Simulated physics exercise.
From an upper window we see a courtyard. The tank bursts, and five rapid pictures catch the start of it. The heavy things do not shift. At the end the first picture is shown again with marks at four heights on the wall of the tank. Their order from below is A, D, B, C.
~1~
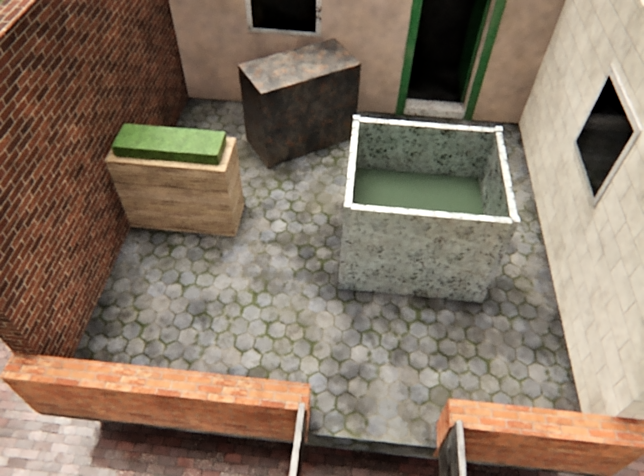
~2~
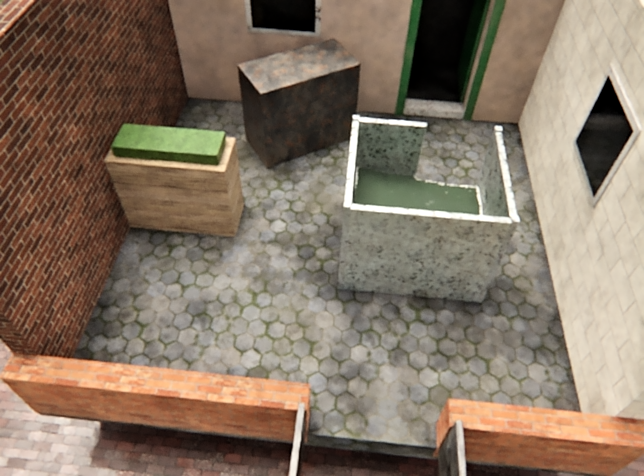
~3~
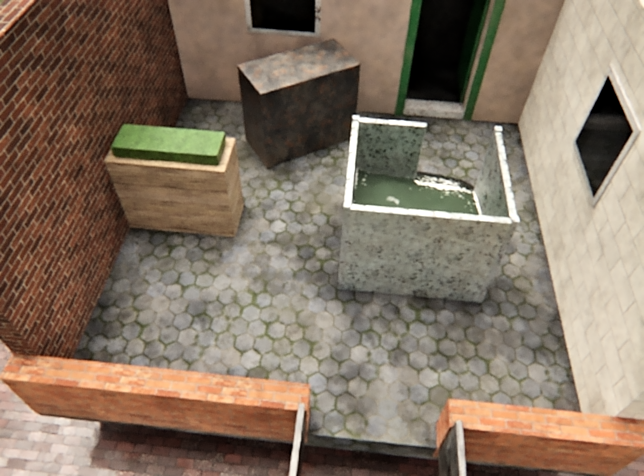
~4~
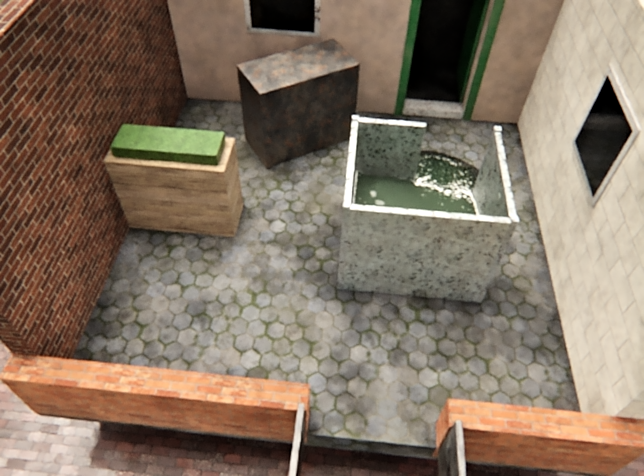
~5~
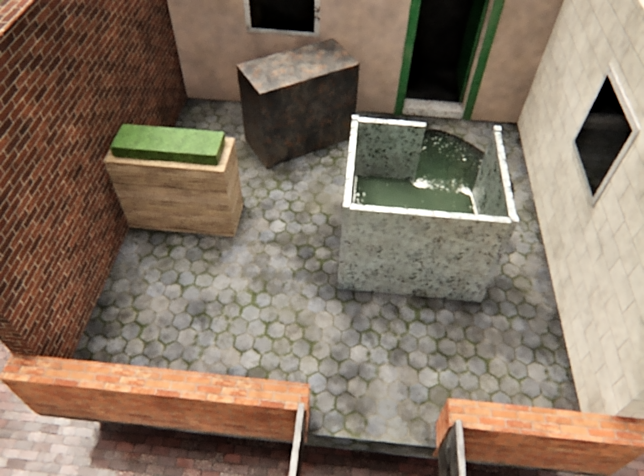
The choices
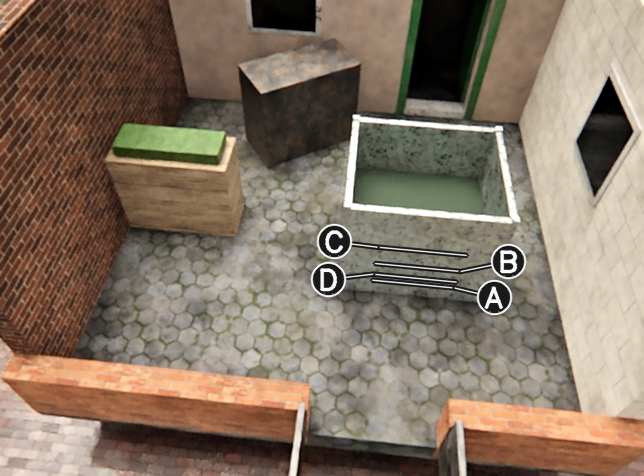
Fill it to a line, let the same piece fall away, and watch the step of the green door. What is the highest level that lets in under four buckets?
Choose D.
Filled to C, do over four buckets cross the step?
Yes, it does.
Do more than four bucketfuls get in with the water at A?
No, not at all.
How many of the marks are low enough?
Two.
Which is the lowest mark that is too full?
B it is.
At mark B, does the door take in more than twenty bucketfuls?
No, it does not.
On the marked copy, A at (413, 284); B at (417, 267); C at (421, 251); D at (414, 278); from the bottom up A, D, B, C.
With A, nothing gets over.
With B, about 11 bucketfuls get in.
With C, dozens of bucketfuls pour in.
With D, a bucket or two gets in.
